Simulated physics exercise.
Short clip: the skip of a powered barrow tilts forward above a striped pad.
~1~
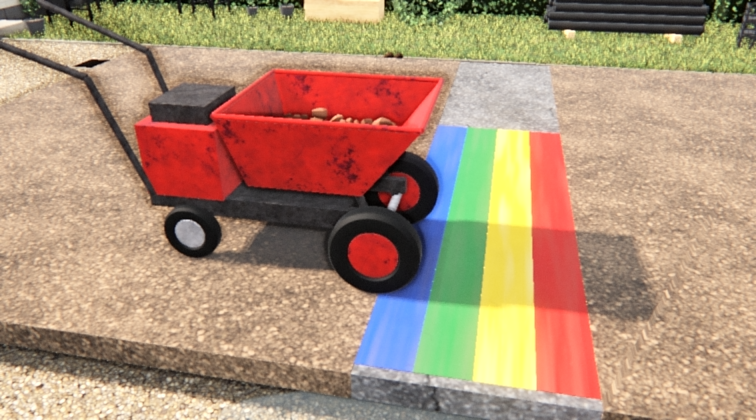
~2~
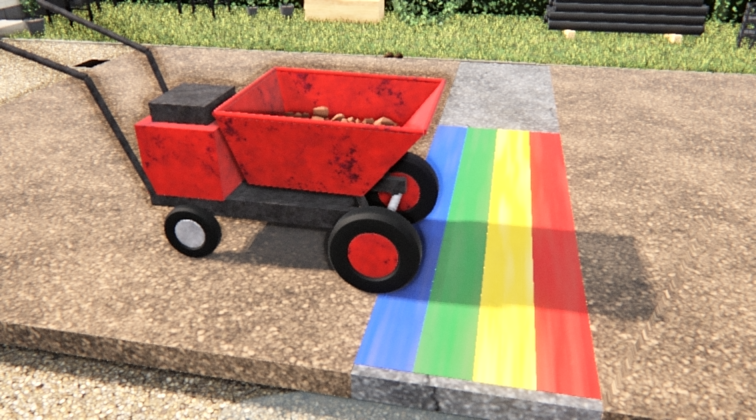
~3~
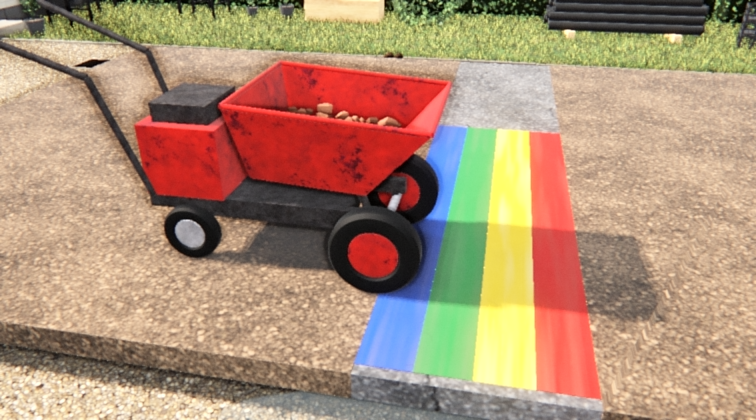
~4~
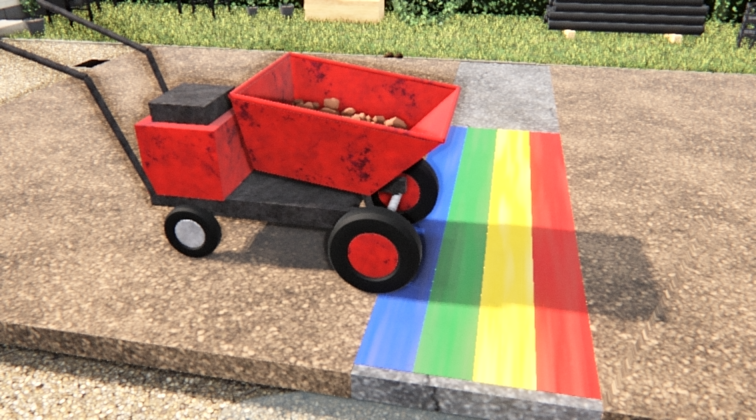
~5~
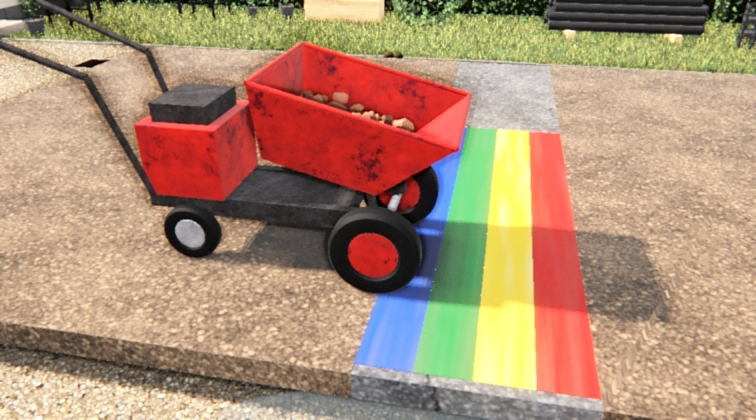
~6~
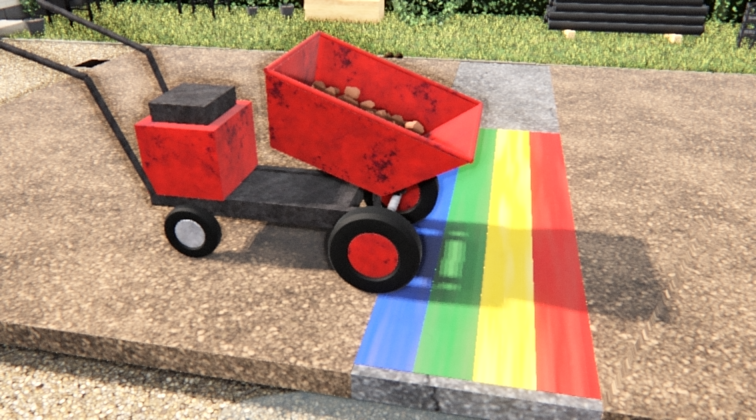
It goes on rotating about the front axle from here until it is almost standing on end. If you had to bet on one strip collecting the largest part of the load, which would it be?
I would bet on the red strip.
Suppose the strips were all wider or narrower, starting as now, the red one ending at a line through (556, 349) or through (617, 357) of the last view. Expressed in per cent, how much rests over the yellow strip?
0 and 40 percent, roughly.
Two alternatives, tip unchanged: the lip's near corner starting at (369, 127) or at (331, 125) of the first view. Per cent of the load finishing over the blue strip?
0 % then 10 %.
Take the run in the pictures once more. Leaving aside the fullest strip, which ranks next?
That would be the strip in yellow.
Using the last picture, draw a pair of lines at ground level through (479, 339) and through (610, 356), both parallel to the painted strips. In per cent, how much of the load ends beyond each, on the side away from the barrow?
Roughly 90 and 10 %.
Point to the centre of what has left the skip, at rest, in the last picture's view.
Close to (549, 266) in the last picture.
Soon, skip tipped steeply; all in the skip.
A while on, skip tipped right over; nearly all in the skip; a stray few over the yellow strip.
Towards the end, skip tipped right over; about a third in the skip; a small part over the yellow strip; about half over the red strip; a small part off the paint.
Finally, skip tipped right over; a small part in the skip; none over the blue strip; none over the green strip; about a quarter over the yellow strip; about half over the red strip; about a quarter off the paint.
